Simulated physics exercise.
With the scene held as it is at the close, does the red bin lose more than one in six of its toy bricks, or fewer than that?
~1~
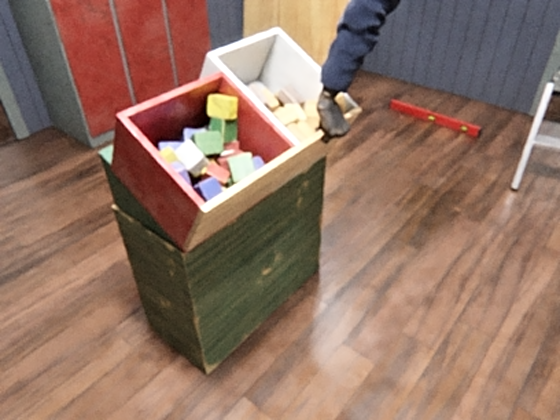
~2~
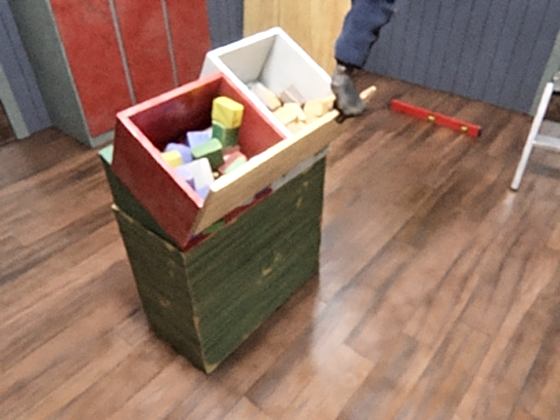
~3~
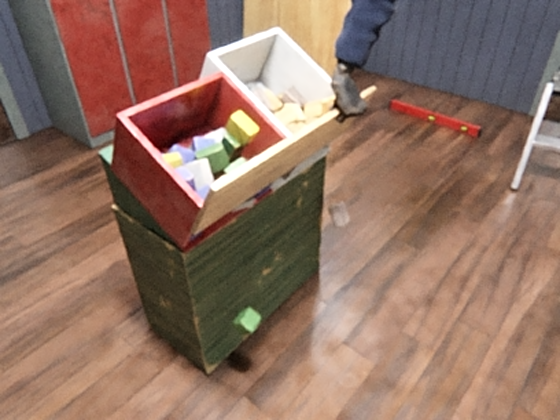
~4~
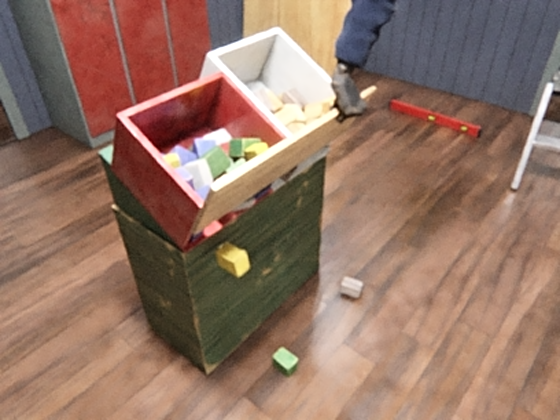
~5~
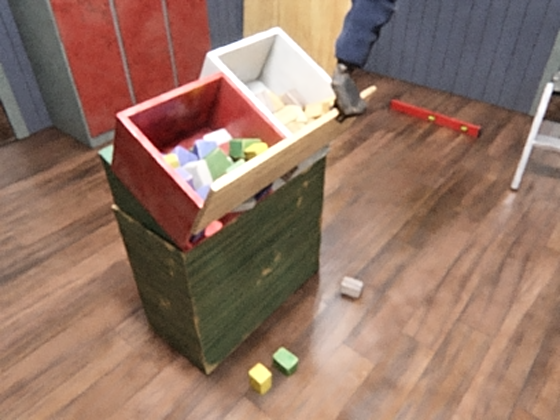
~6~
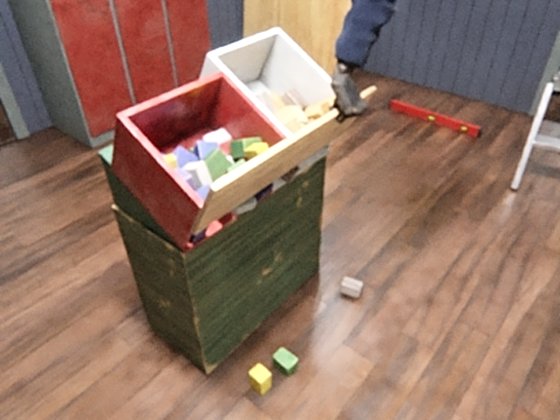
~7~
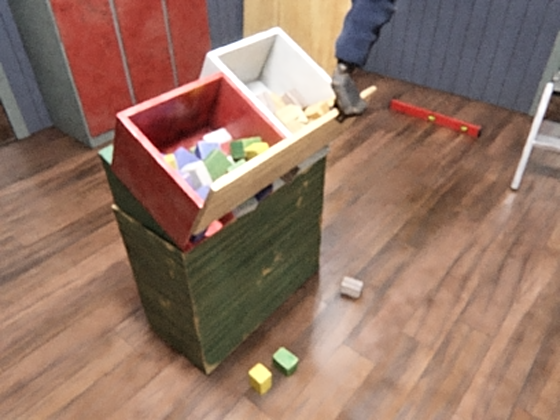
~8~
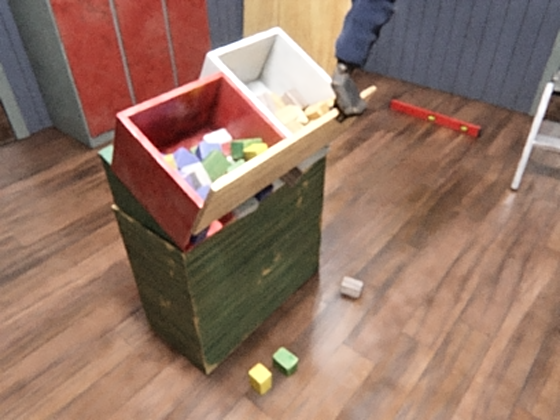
It loses fewer than one in six. Only a green brick and a yellow brick from the red bin end up on the floor, while the rest stay piled inside.
